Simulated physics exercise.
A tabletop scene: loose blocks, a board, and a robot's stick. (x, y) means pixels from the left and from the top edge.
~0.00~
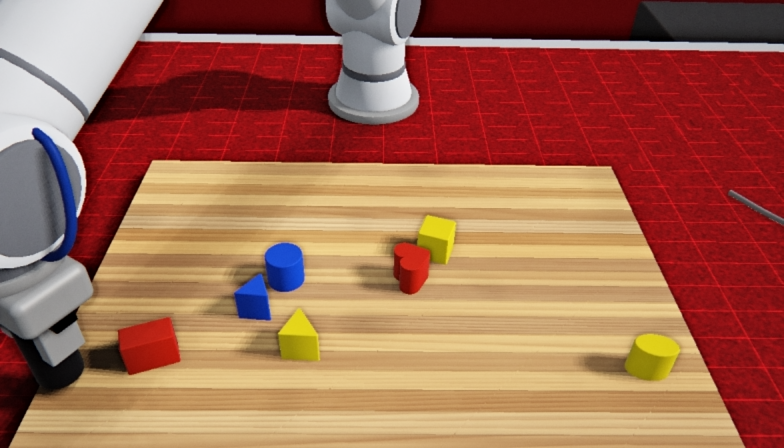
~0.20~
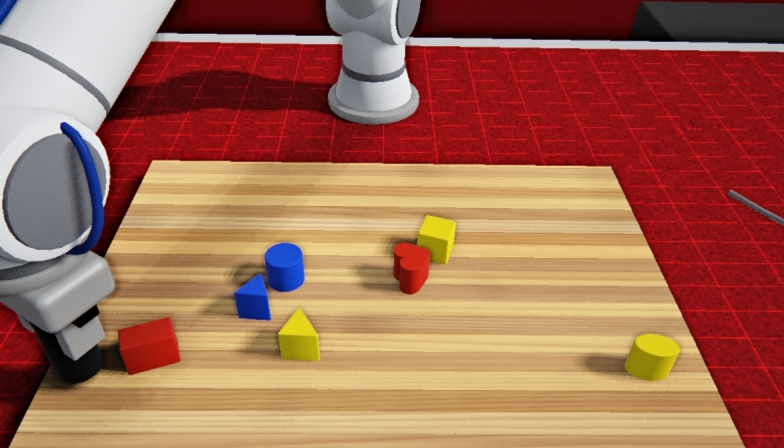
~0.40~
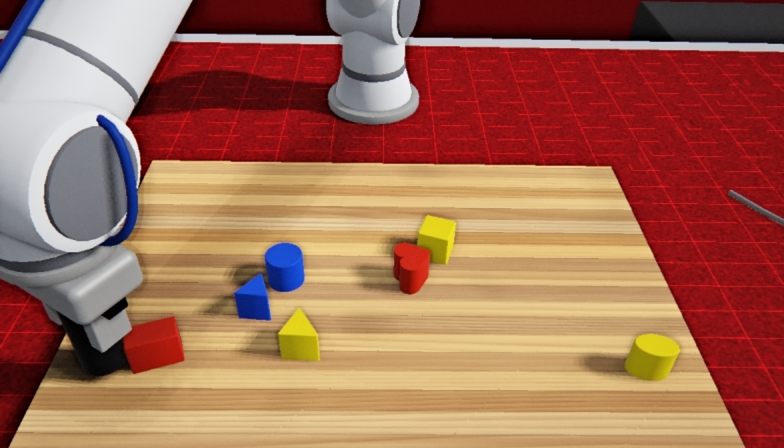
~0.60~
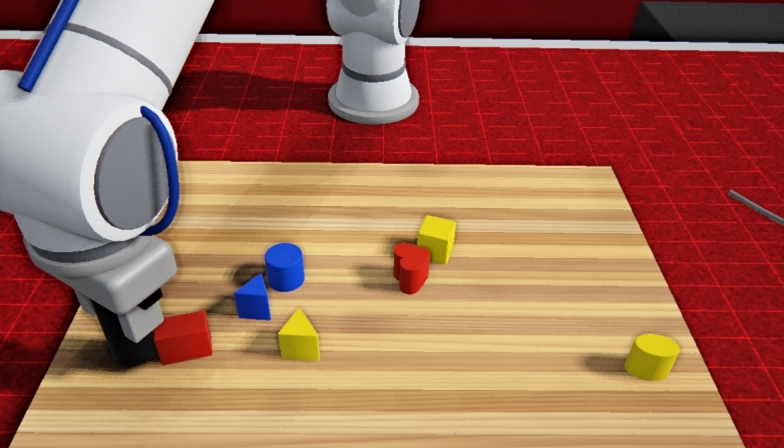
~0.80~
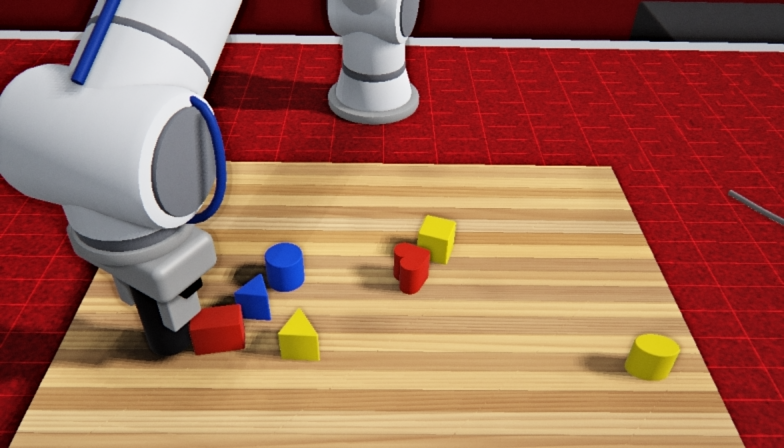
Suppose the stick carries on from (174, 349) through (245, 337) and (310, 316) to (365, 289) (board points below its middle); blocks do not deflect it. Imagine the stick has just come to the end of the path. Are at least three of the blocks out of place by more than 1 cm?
In short: No.
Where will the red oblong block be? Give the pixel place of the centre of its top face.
Its top middle is near (402, 279).
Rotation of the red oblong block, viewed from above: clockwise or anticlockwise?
It ends up turned clockwise.
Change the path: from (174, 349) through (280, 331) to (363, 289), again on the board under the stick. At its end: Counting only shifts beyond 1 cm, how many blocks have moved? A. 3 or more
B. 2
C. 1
The correct letter is C.
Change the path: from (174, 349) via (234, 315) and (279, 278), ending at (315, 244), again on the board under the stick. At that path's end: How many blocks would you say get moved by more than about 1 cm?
It moves three or more blocks.
The first path, step by step. One third of the way, stick (245, 329); red oblong block (287, 302); yellow three-sided block (302, 325), turned 20° clockwise.
Two thirds of the way, stick (310, 308); red oblong block (353, 287); blue three-sided block (257, 283), turned 25° anticlockwise; yellow three-sided block (302, 325), turned 20° clockwise.
At the end, stick (365, 281); red oblong block (402, 279), turned 45° clockwise; blue three-sided block (257, 283), turned 25° anticlockwise; yellow three-sided block (302, 325), turned 20° clockwise; red heart-shaped block still.
